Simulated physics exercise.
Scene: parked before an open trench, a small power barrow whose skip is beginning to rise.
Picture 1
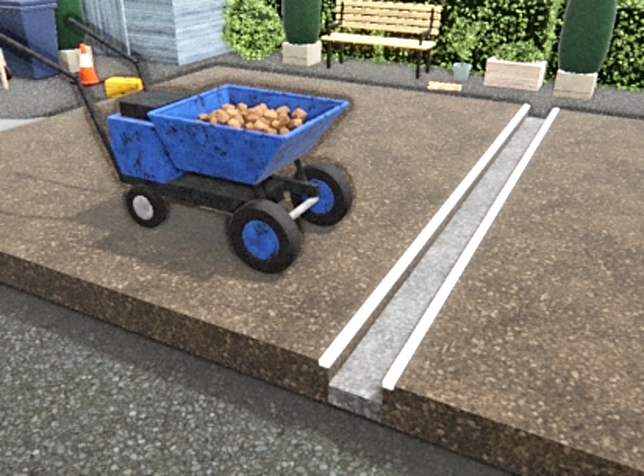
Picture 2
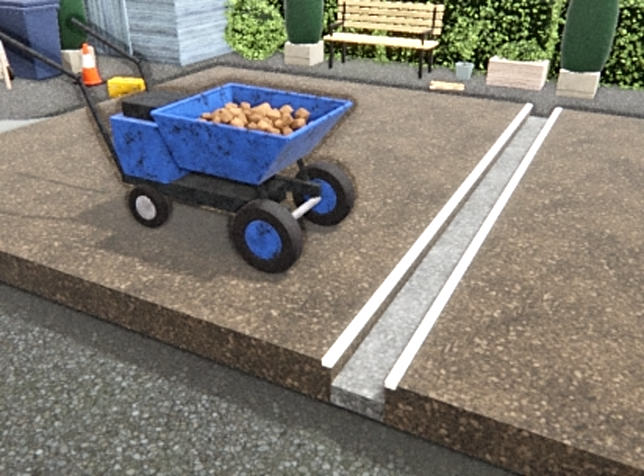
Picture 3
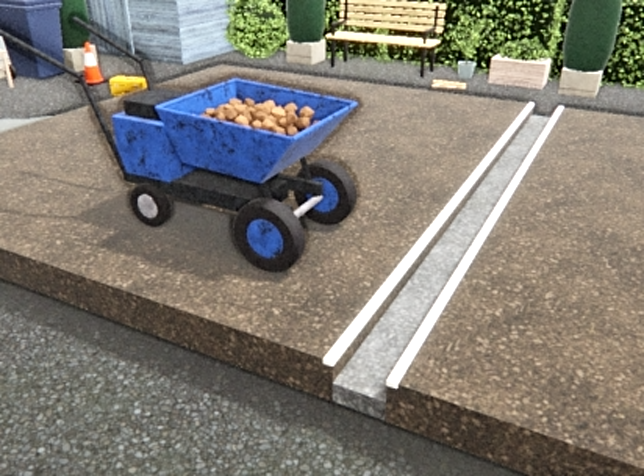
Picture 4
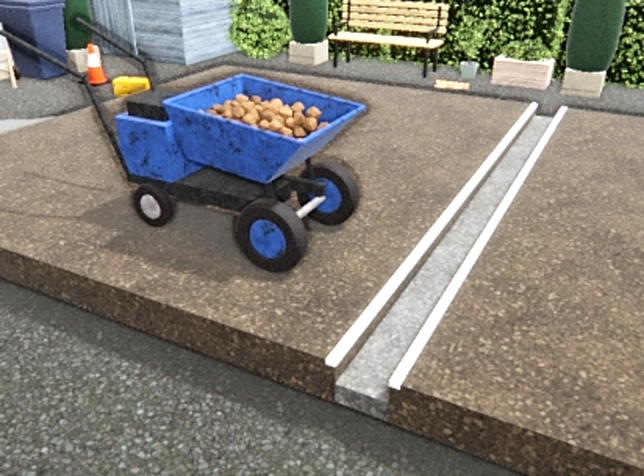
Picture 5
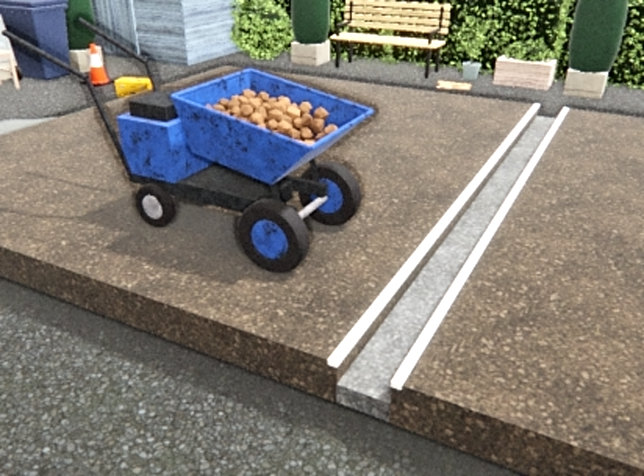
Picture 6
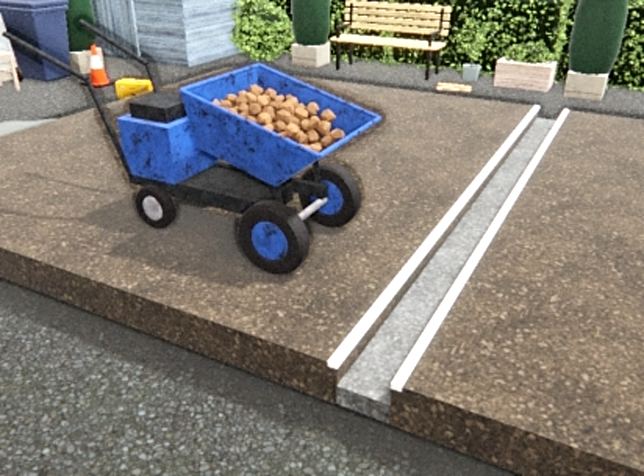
Blue power barrow loaded with brown clods standing beside a narrow white-edged trench, its skip gradually tilting forward to the right.
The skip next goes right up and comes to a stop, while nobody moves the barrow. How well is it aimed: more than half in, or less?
Inside: The greater amount.
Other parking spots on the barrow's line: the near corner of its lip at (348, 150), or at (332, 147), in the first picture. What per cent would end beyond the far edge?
First spot 90 per cent, second spot 70 per cent.
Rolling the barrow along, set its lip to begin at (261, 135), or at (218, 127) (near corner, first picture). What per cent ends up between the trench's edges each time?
Estimates, in order: 60 % then 20 %.
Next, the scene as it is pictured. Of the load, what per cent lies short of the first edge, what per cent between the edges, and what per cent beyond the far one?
About: Short 10, between 70, beyond 15 per cent.
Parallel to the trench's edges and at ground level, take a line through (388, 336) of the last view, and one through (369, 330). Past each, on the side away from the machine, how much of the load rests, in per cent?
About 50 and 80 %.
Soon after the last picture, skip tipped steeply; all in the skip.
A little later, skip tipped steeply; nearly all in the skip; a small part in or heaped over the trench; a stray few falling.
Later still, skip tipped right over; about a quarter in the skip; a stray few short of the trench; about two thirds in or heaped over the trench; a small part beyond it; a stray few falling.
By the end, skip tipped right over; a stray few in the skip; a small part short of the trench; about two thirds in or heaped over the trench; about a quarter beyond it.
